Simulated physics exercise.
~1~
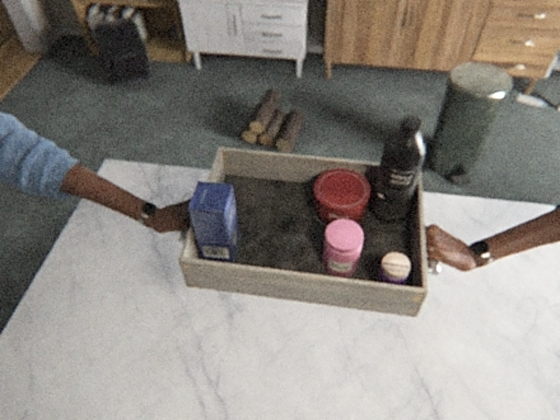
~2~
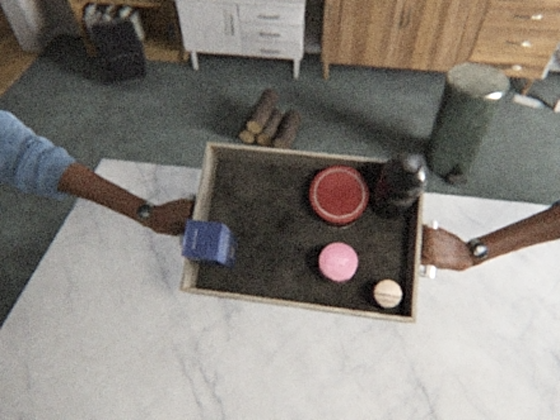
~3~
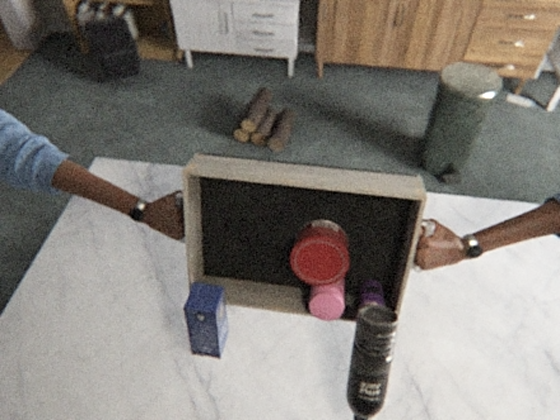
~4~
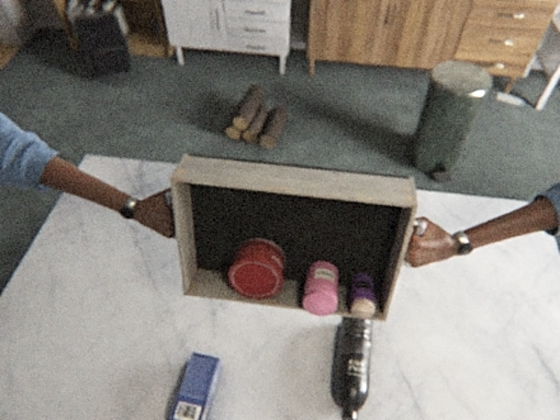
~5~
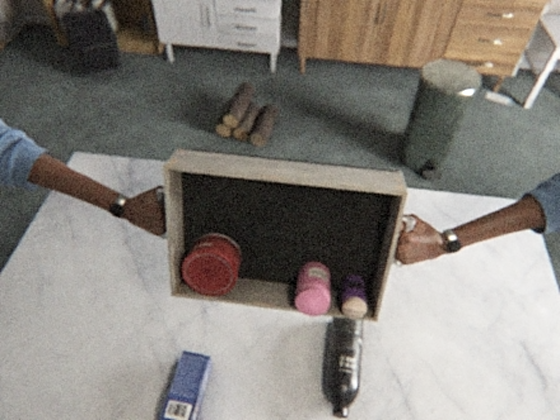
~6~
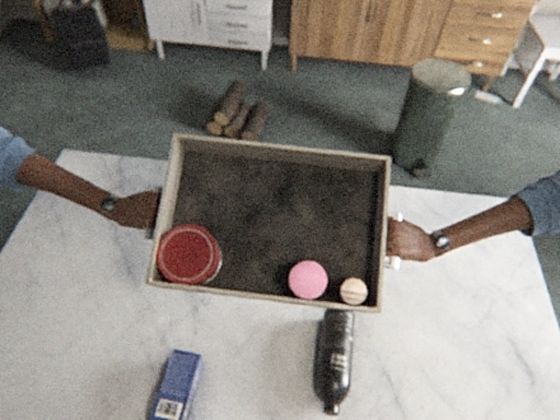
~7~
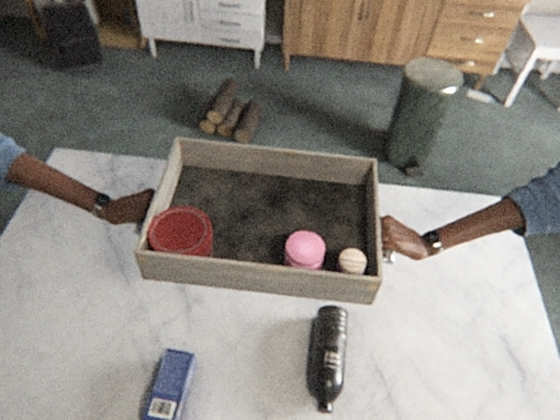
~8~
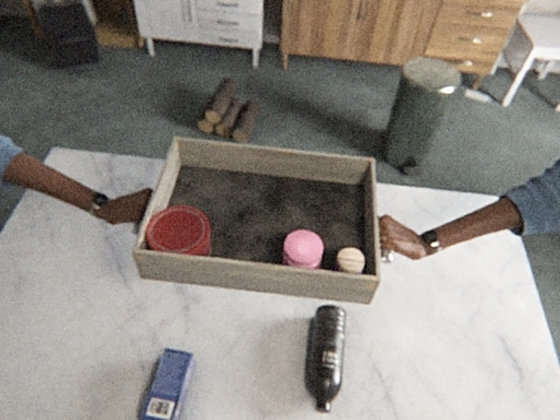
Two hands tip a crate forward, spilling a bottle and carton, then level it.
